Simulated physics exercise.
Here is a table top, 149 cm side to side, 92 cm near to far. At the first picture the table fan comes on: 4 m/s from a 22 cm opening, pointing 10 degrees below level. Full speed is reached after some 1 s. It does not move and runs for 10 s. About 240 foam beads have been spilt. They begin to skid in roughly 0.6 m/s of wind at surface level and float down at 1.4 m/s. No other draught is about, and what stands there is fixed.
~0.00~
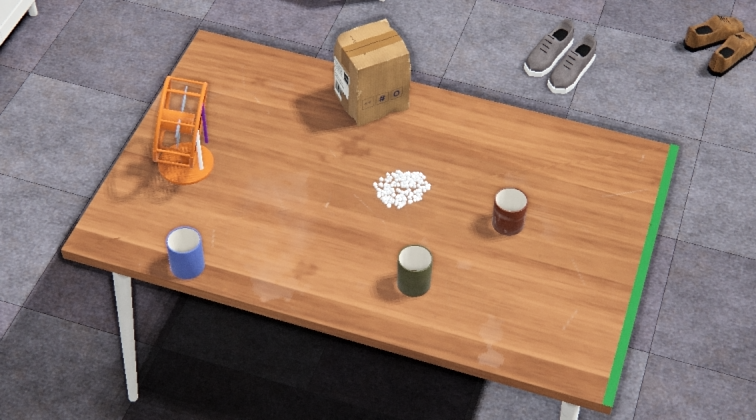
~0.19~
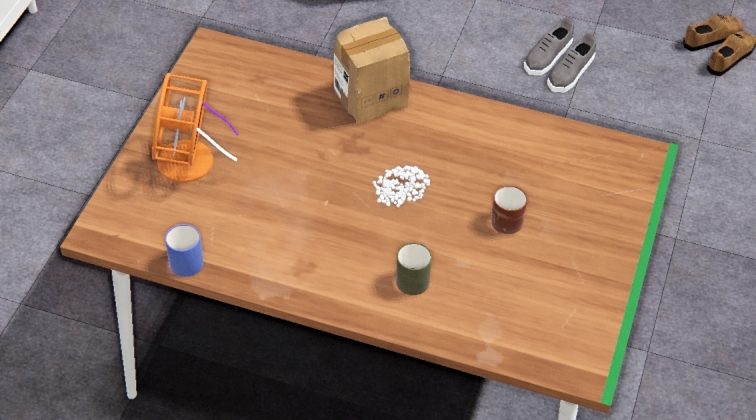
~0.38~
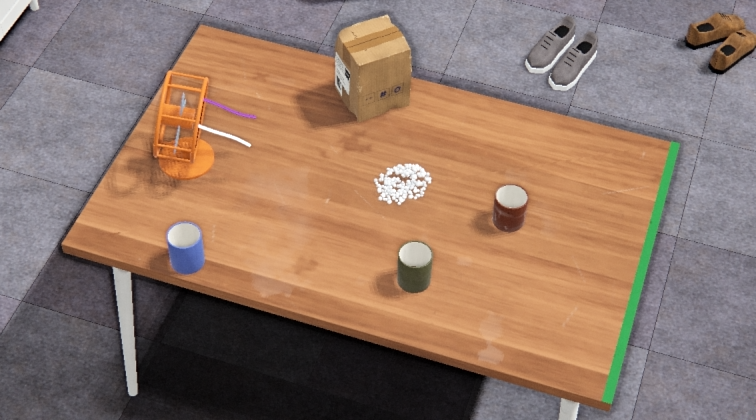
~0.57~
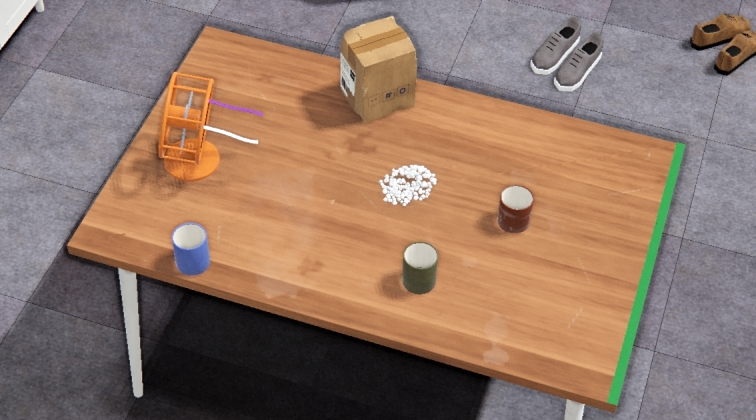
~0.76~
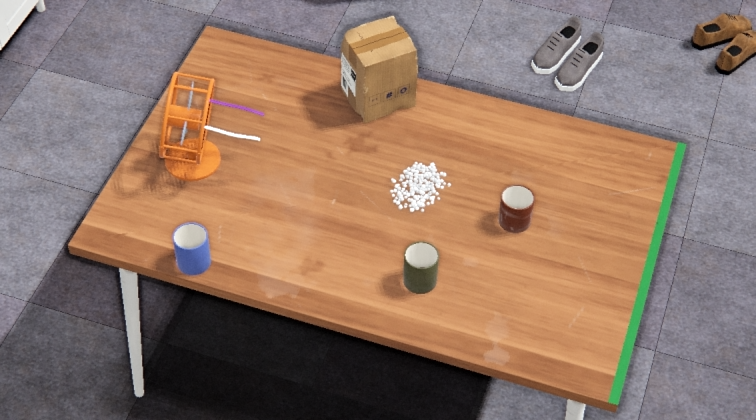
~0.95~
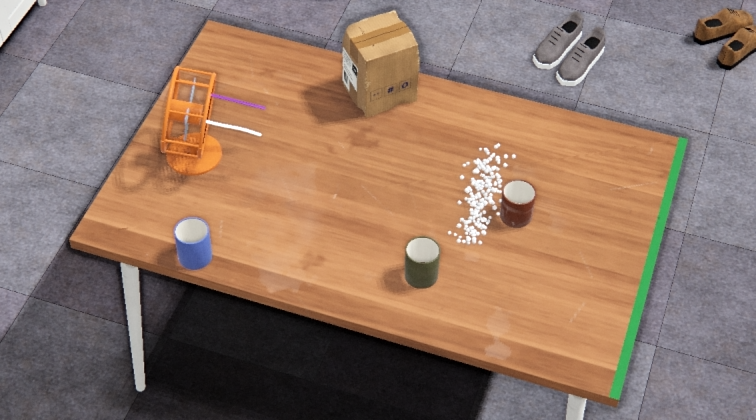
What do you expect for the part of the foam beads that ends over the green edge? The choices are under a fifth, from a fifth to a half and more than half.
The share over the green edge is over half.
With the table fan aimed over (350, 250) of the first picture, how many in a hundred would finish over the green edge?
Then about 25 %.
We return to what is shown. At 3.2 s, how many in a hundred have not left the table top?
Near 20 %.
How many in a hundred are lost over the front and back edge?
About 0 % front, 10 % back.
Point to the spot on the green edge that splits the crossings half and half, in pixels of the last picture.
Around (665, 225).
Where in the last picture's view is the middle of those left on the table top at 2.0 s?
At about (563, 353).
After 2.0 s, 70 % are over the green edge; the middle of those still in play is near (563, 353); 79 % have settled or left.
After 3.2 s, 74 % are over the green edge; the middle of those still in play is near (568, 361); 83 % have settled or left.
After 5.5 s, 76 % are over the green edge; the middle of those still in play is near (569, 361); 86 % have settled or left.
After 10.0 s, at the end, 78 % are over the green edge.
